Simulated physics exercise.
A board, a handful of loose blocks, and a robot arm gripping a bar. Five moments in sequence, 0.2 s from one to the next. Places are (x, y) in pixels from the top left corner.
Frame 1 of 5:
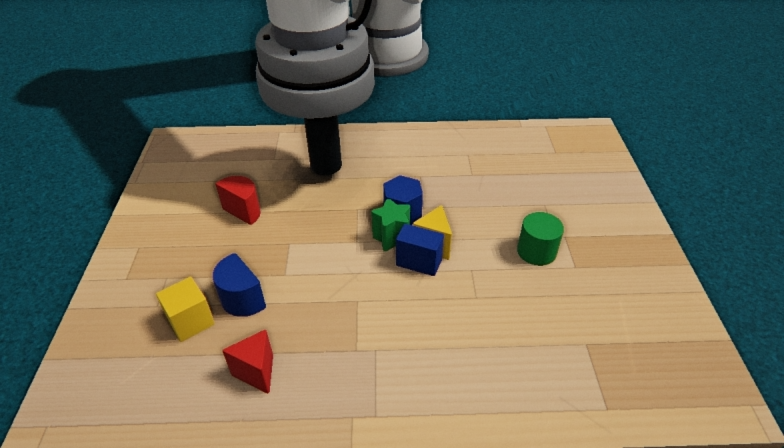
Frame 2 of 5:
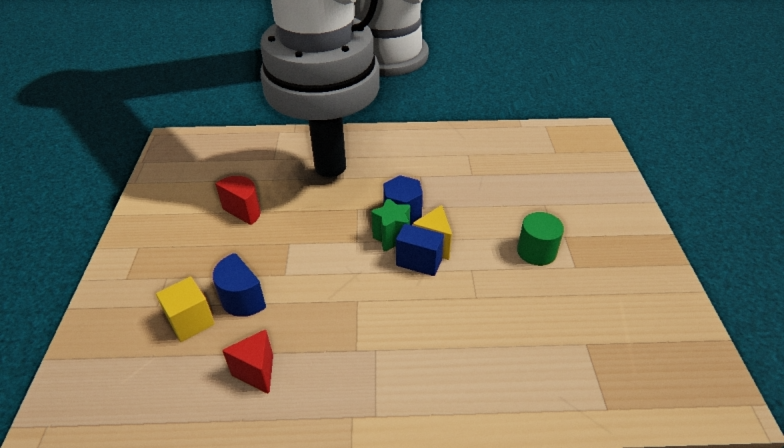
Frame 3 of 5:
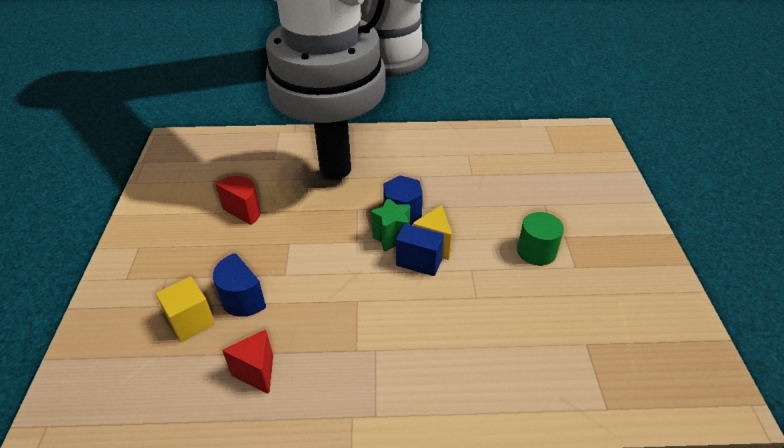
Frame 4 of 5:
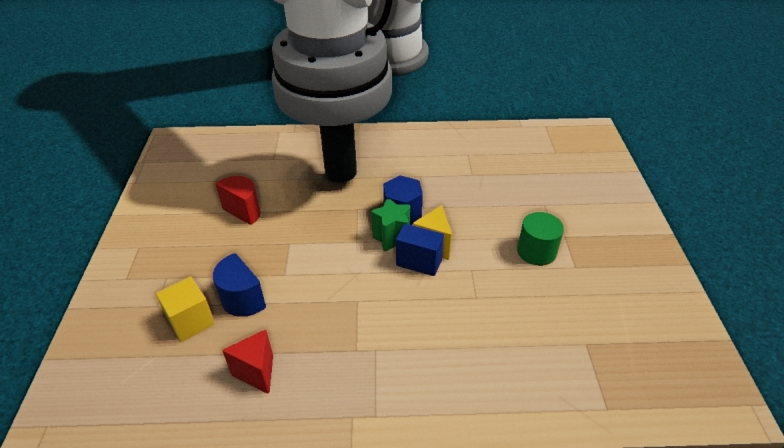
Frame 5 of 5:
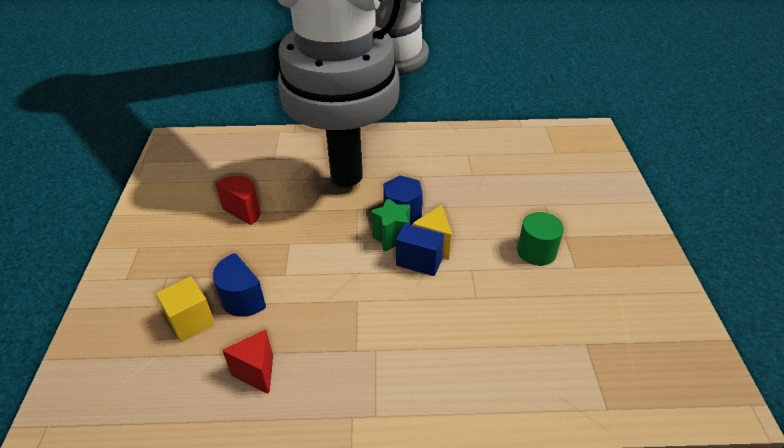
The clip shows a robot arm holding a dark bar upright above a wooden board scattered with red, yellow, blue and green blocks; the bar shifts slightly to the right and a little nearer the viewer, while the blocks stay still.
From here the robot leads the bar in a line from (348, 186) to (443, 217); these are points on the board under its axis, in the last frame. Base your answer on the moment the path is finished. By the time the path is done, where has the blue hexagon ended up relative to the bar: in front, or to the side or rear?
In front, I predict.
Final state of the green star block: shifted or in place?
Here the green star block stays on its spot.
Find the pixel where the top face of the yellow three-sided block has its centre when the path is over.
Expect it around (460, 239).
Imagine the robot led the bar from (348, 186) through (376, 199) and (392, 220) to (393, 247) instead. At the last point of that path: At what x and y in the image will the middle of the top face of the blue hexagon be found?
The middle of its top is at (432, 202).
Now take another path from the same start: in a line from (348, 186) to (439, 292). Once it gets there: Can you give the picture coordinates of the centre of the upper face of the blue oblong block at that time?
When the path ends, it will be at (479, 313).
What follows on the original path. One third of the way, bar (378, 187); nothing pushed yet.
Two thirds of the way, bar (411, 198); blue hexagon (434, 200); yellow three-sided block (442, 223), turned 20° clockwise.
At the end, bar (443, 208); green star block not moved; blue hexagon (465, 214), turned 25° clockwise; blue oblong block (419, 239); yellow three-sided block (460, 239), turned 50° clockwise.
